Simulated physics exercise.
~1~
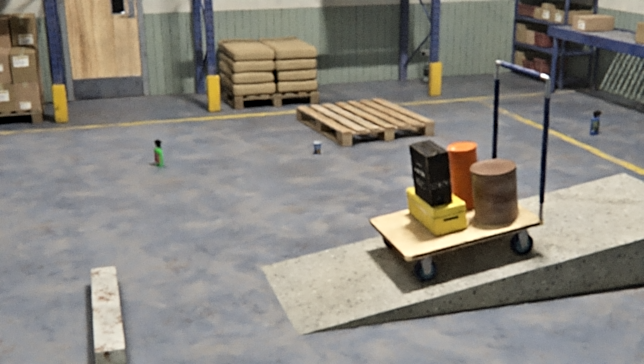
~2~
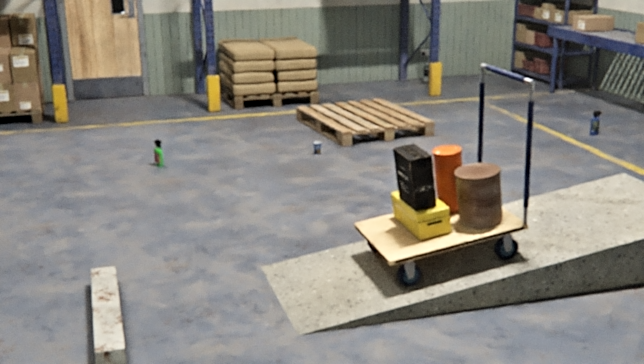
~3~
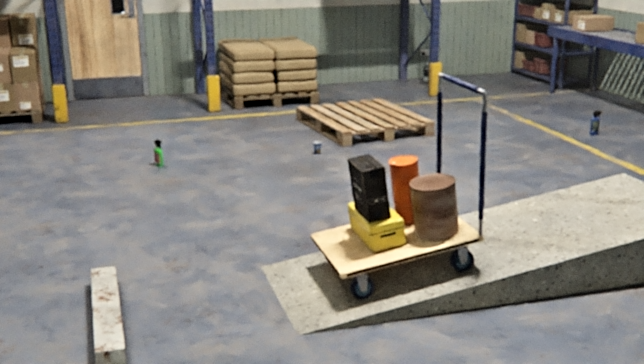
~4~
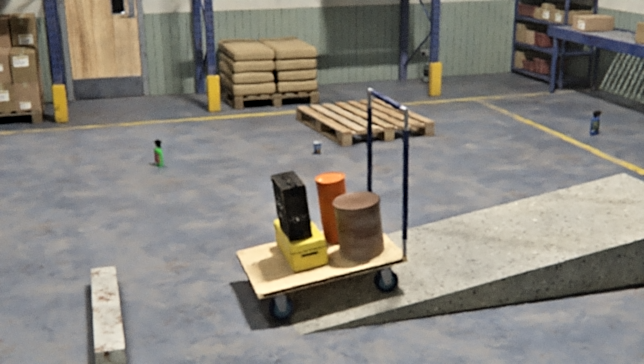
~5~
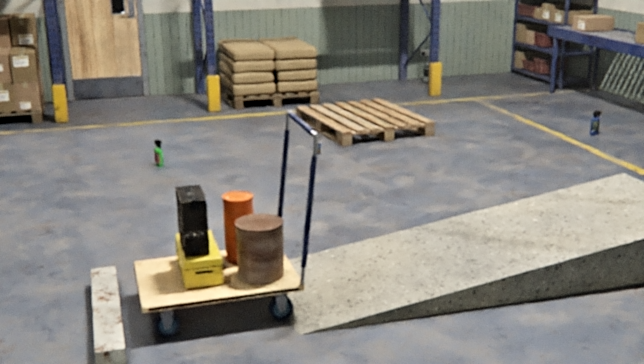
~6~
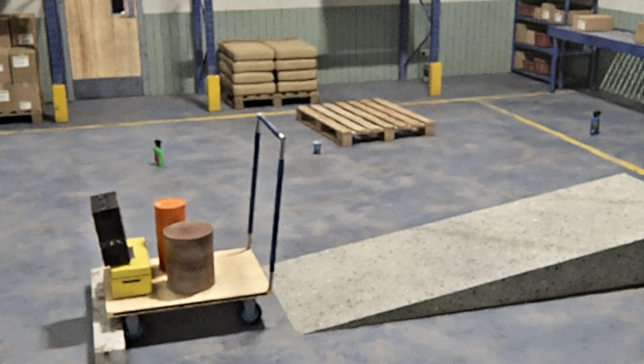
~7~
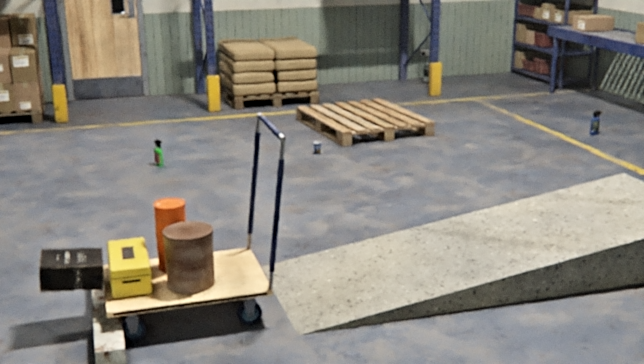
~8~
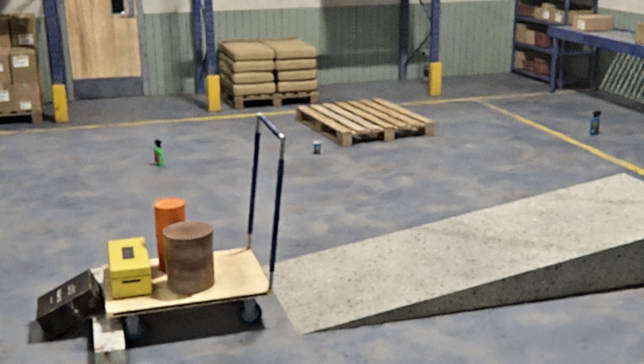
Loaded flat trolley rolling left down a ramp and stopping at a kerb, its black box toppling off onto the floor.
